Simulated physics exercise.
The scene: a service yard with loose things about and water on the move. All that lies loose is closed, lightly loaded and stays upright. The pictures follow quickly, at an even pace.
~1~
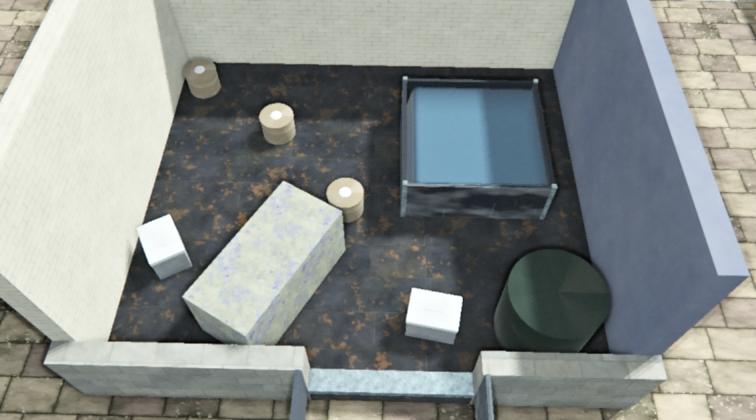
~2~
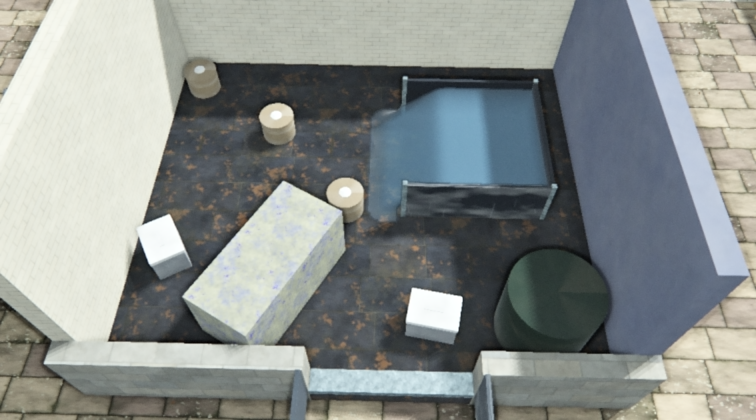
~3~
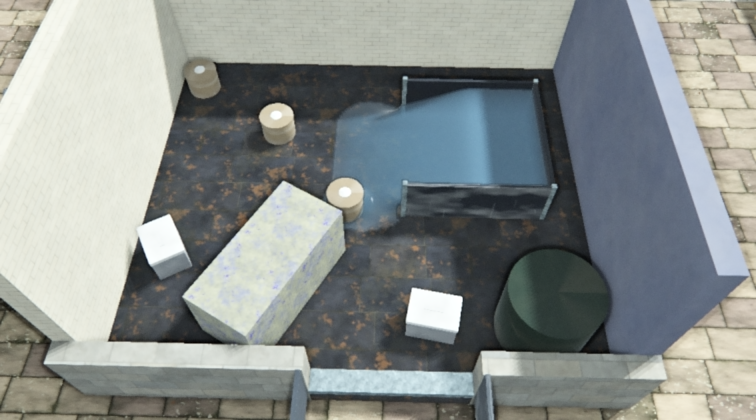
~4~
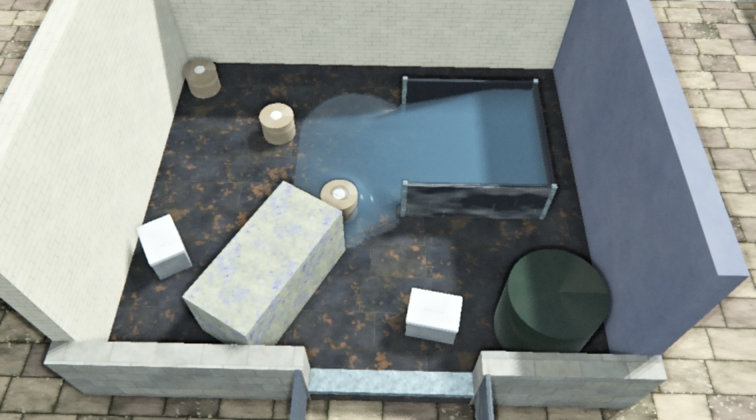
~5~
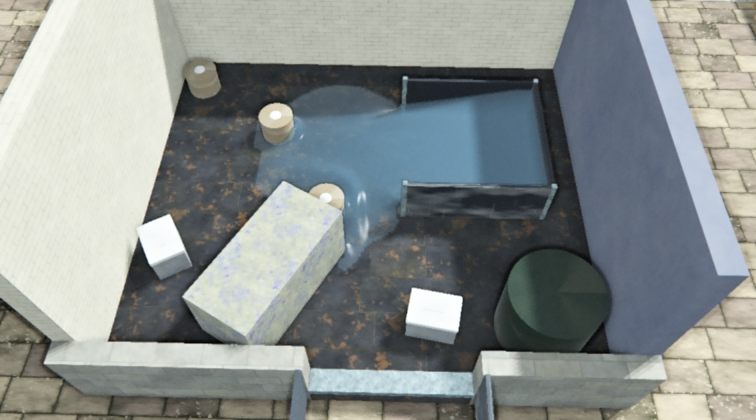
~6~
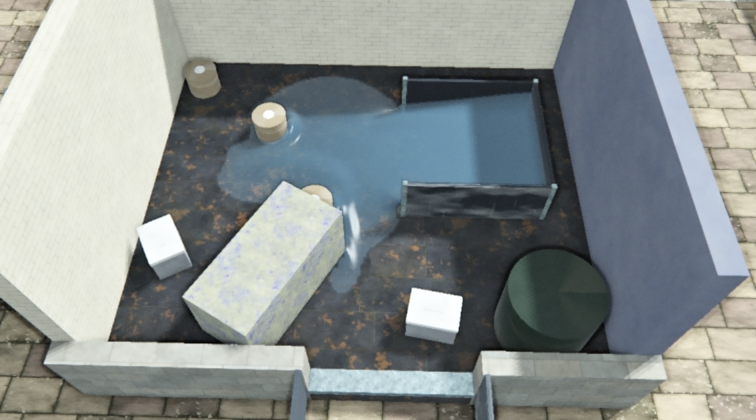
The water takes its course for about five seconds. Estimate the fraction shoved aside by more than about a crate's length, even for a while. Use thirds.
Share: Two thirds or above.
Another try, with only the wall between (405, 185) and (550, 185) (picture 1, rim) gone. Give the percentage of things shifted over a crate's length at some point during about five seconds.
I make it 20 per cent.
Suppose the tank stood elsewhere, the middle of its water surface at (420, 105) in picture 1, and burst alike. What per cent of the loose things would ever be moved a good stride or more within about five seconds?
Some 60 per cent.
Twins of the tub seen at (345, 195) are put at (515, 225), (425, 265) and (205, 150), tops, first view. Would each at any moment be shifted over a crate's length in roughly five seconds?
One after the other: Never so far, never so far, yes.
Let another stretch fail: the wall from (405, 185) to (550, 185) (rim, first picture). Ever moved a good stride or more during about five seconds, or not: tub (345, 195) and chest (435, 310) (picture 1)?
In that order: Not that far, swept aside.
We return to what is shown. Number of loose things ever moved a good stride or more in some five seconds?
The number is 4.
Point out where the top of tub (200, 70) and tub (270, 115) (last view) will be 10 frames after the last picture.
Around (207, 44) and (190, 77).
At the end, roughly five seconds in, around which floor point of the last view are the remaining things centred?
Around (304, 222).
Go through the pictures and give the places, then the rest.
The first picture shows a tub at (345, 193) rests on the ground; a tub at (276, 116), on the bottom; 0 of 5 have shifted.
The second picture shows a tub at (345, 193), on the bottom; a tub at (276, 116) rests on the ground; 0 of 5 have shifted.
The third picture shows a tub at (345, 193) rests on the ground; a tub at (276, 116) rests on the ground; 0 of 5 have shifted.
The fourth picture shows a tub at (339, 194) rests on the ground, close to its start; a tub at (276, 116) rests on the ground; 1 of 5 have shifted.
The fifth picture shows a tub at (326, 198) rests on the ground, close to its start; a tub at (276, 116) rests on the ground; 1 of 5 have shifted.
The sixth picture shows a tub at (314, 200), on the bottom, a stride from its start; a tub at (269, 115), on the bottom, close to its start; 2 of 5 have shifted.
A moment on, 2 of 5 are well off their spots; 0 afloat.
Next, 2 of 5 are well off their spots; 3 afloat.
Later, 4 of 5 are well off their spots; 4 afloat.
In the end, 4 of 5 are well off their spots, and 4 have been at some point; 3 afloat.
